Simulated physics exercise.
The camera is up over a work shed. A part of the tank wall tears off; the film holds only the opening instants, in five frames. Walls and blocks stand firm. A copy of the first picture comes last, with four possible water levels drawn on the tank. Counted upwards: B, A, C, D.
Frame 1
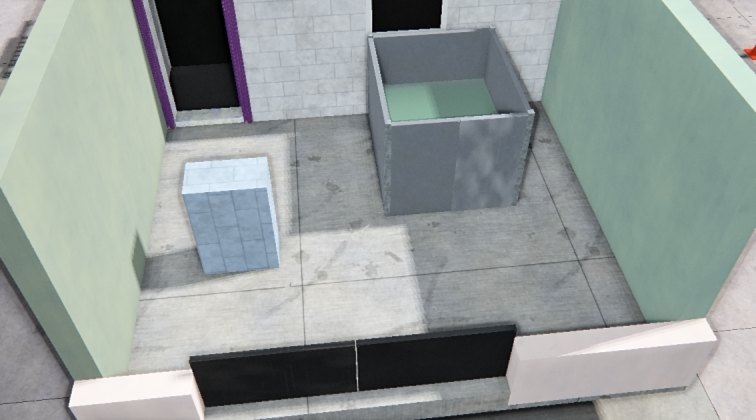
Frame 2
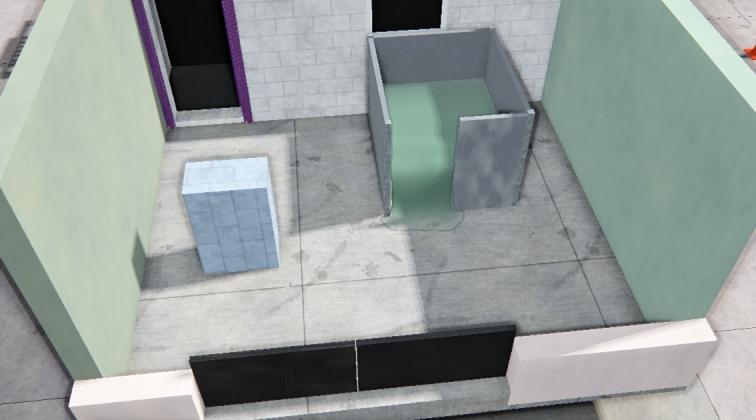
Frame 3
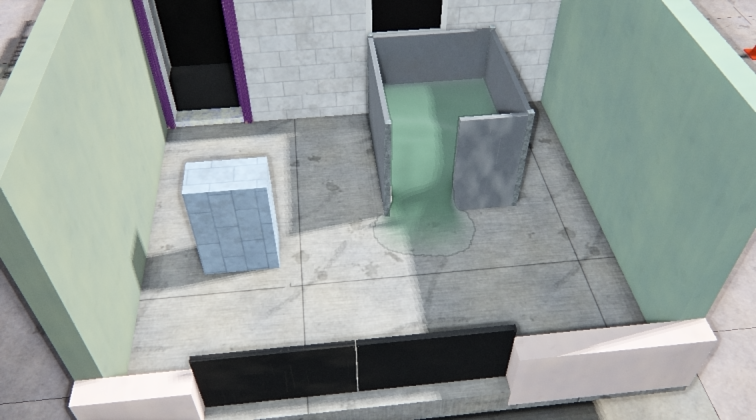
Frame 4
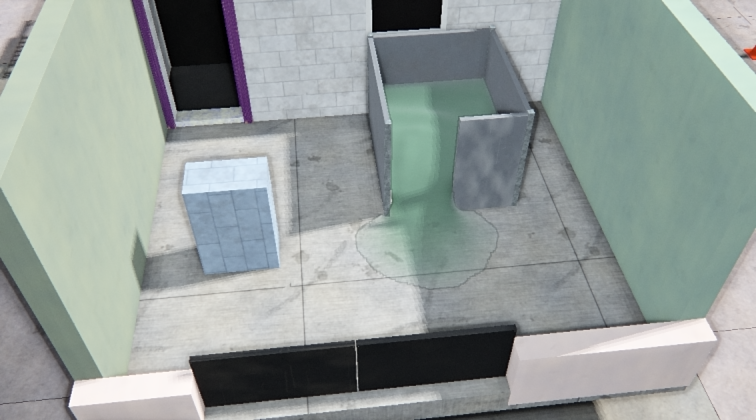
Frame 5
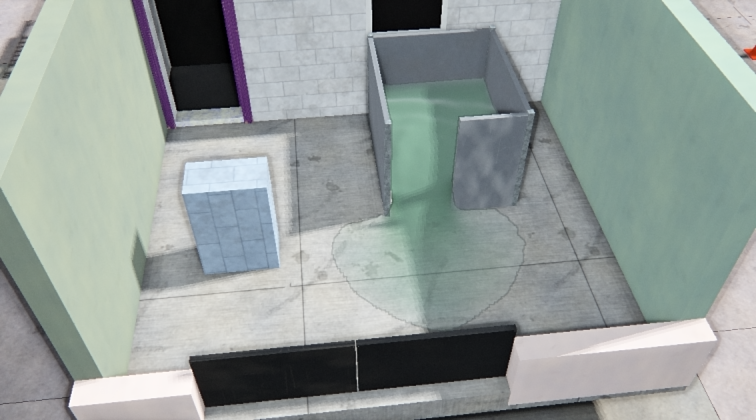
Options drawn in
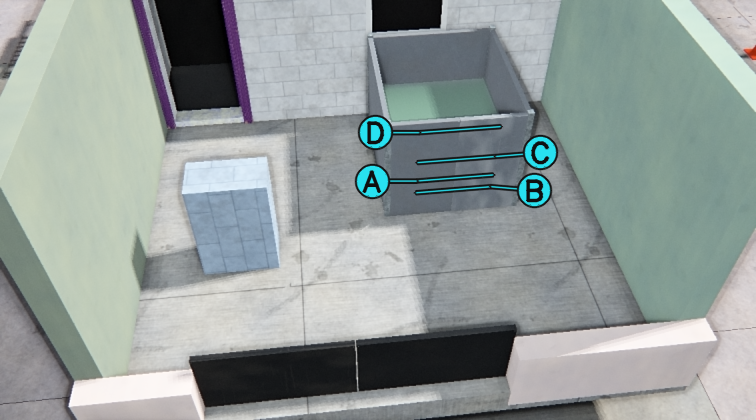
A grey tank opens at the front and green water spreads out across the concrete floor.
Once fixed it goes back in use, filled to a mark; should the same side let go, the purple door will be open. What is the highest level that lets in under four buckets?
A.
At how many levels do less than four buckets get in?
Two.
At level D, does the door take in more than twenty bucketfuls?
Yes, it does.
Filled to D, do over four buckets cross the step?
Yes, it does.
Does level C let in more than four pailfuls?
Yes.
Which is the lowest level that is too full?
That would be C.
On the marked copy, A at (455, 177); B at (453, 189); C at (456, 159); D at (460, 129); from the bottom up B, A, C, D.
With A, a bucket or two gets in.
With B, nothing gets over.
With C, about 11 bucketfuls get in.
With D, dozens of bucketfuls pour in.
